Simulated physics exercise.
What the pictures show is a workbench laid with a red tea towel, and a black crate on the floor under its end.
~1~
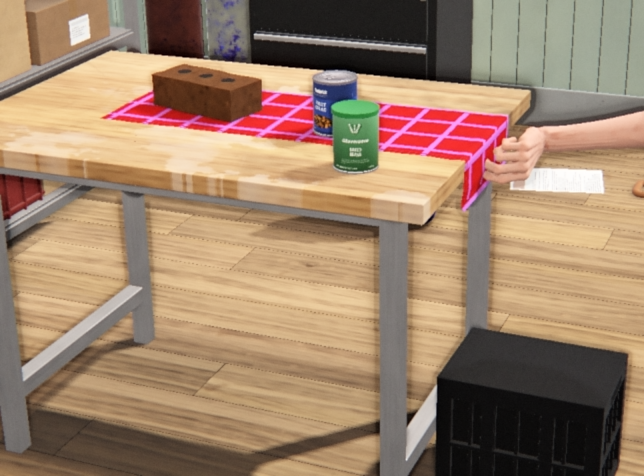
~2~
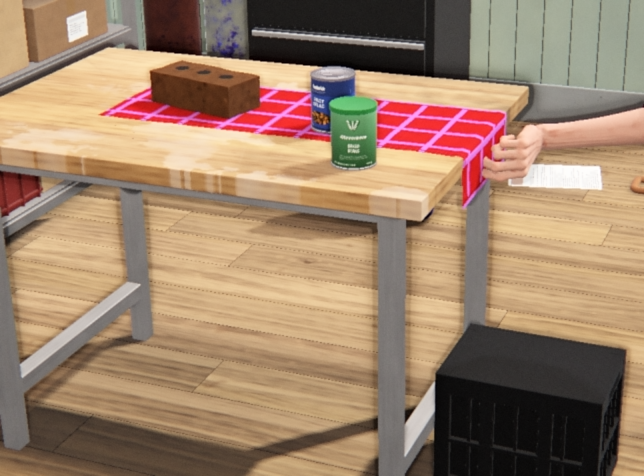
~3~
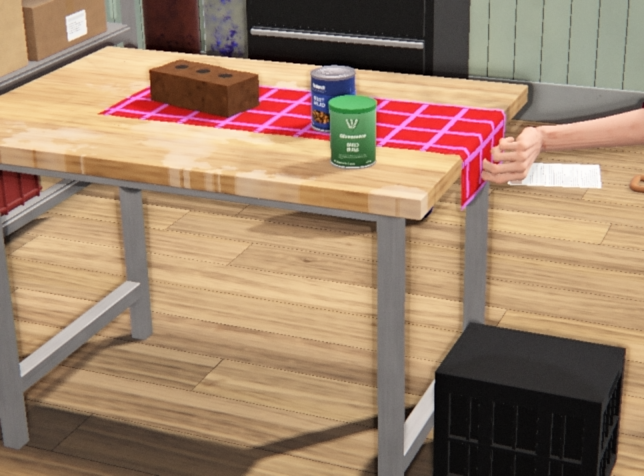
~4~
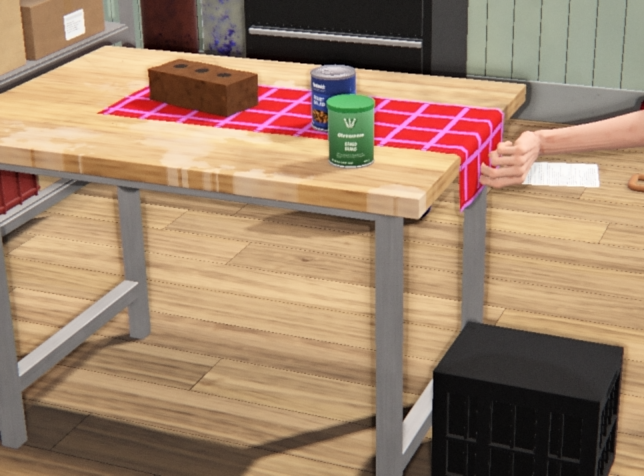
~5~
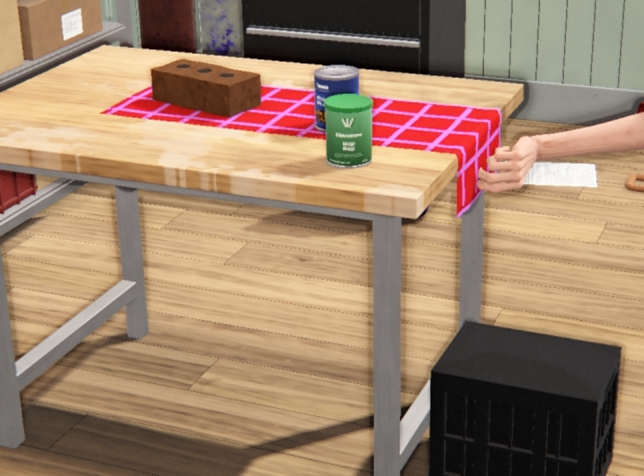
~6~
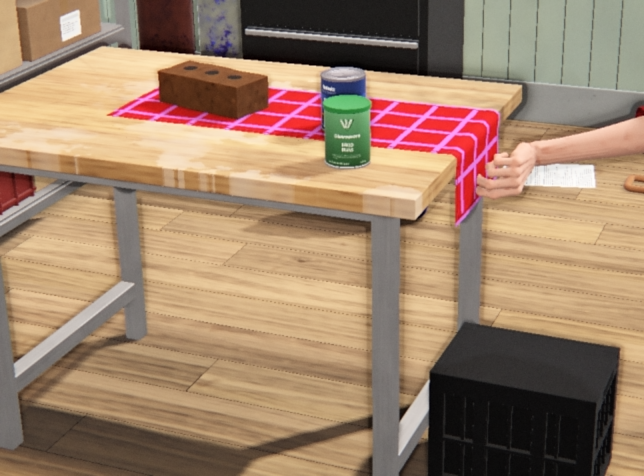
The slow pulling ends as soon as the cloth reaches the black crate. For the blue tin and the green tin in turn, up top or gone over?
Blue tin: Gone over; green tin: Up top.
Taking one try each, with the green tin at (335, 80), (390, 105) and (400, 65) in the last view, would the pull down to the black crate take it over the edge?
Try one, it goes off the side; try two, it goes off the side; try three, it stays up.
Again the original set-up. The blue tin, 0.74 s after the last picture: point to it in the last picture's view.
It has reached (390, 105) by then.
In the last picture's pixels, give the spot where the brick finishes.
In the last view, roughly at (366, 104).
Then, 0.74 s after the last picture, hem going down; blue tin carried along near (390, 105); green tin unmoved.
Then, 1.76 s after the last picture, hem going down; blue tin carried along near (465, 113); green tin unmoved.
Then, 2.40 s after the last picture, hem on the crate; blue tin down below near (556, 333); green tin unmoved.
At rest, hem on the crate; blue tin down below near (556, 333); green tin unmoved. The blue tin falls off and the green tin remains up there.
